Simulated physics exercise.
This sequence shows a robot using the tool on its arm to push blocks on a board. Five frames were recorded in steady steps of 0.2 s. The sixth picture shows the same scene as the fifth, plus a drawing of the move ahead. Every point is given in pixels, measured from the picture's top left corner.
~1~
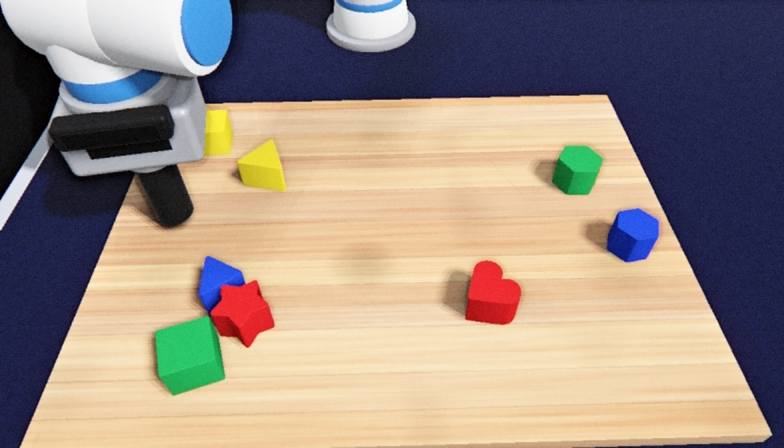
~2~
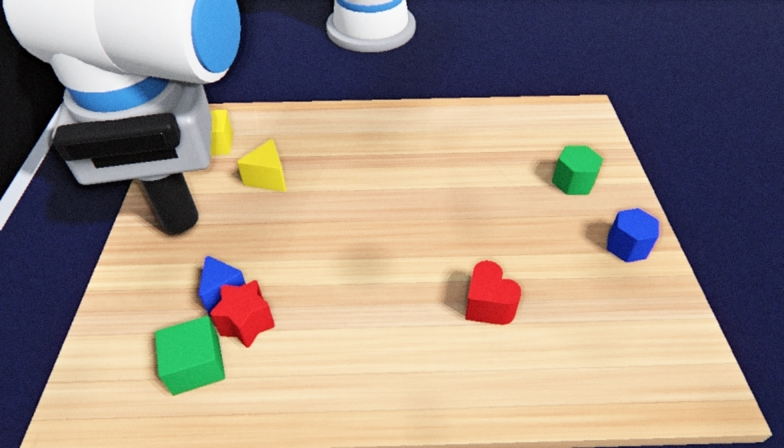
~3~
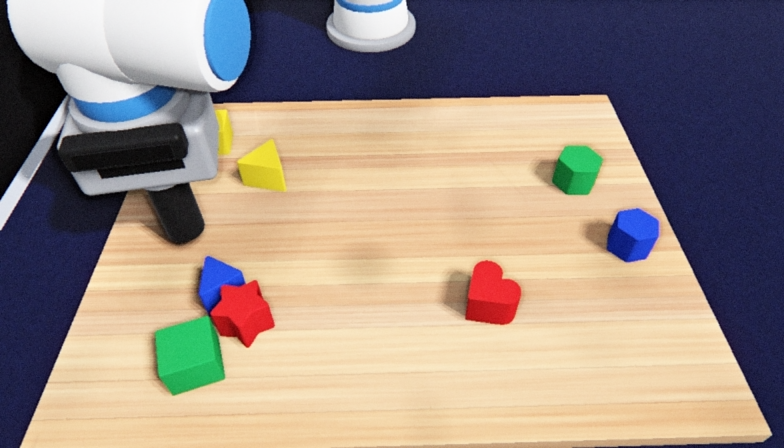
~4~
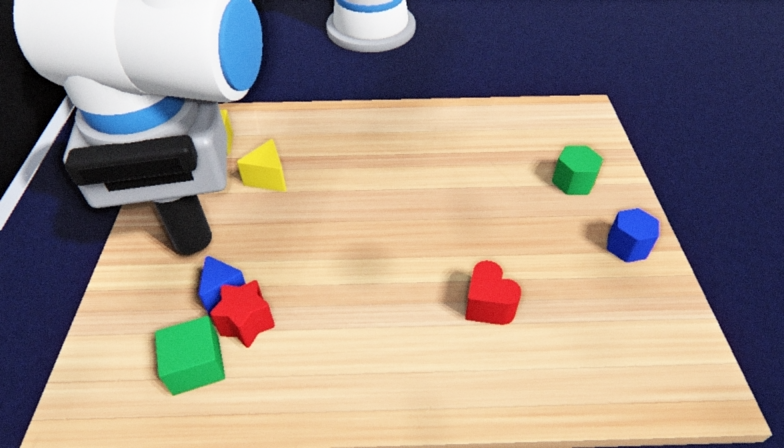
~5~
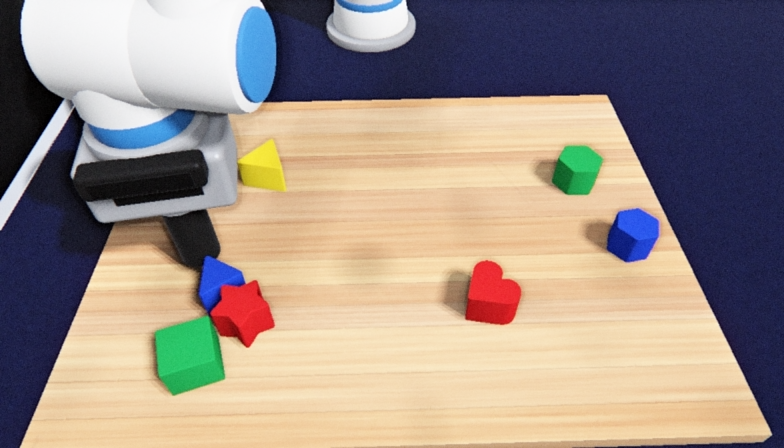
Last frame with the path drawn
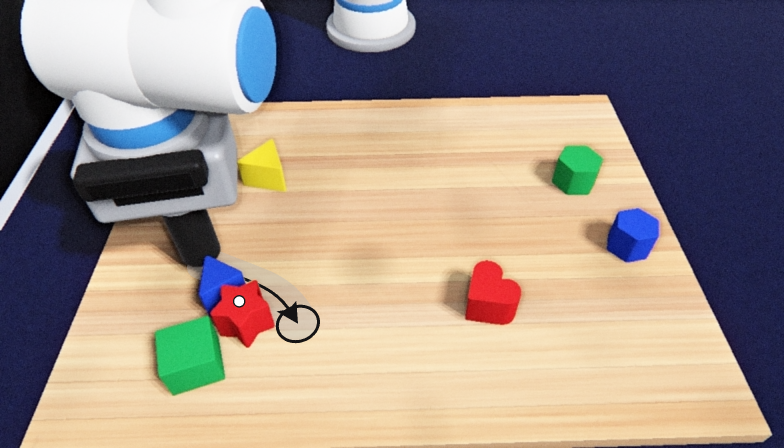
A white robot arm with a black tool moved slowly down and slightly right along the left side of a wooden board, nearing a blue triangle beside a red star, while all the blocks stayed still.
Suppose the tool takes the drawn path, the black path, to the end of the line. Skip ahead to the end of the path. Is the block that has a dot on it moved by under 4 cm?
Yes - that is the case.
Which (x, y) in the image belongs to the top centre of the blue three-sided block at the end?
The answer is (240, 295).
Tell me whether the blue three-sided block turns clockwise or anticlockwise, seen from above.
My prediction: CW.
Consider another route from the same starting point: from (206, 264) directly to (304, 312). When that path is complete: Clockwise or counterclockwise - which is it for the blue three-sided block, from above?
Its spin: Clockwise.
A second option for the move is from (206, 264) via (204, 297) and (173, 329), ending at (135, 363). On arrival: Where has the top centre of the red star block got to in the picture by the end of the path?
My best guess is (254, 322).
The line goes from (206, 264) over (241, 278) and (275, 295) to (298, 324); the dot is on the red star block.
On the path given first. One third of the way, tool at (238, 267); blue three-sided block at (226, 291), turned 55° clockwise; red star block at (244, 323), turned 15° anticlockwise.
Two thirds of the way, tool at (273, 284); blue three-sided block at (239, 294); red star block at (242, 330), turned 25° anticlockwise.
At the end, tool at (295, 313); green square piece unmoved; blue three-sided block at (240, 295), turned 140° clockwise; red star block at (241, 333), turned 25° anticlockwise.
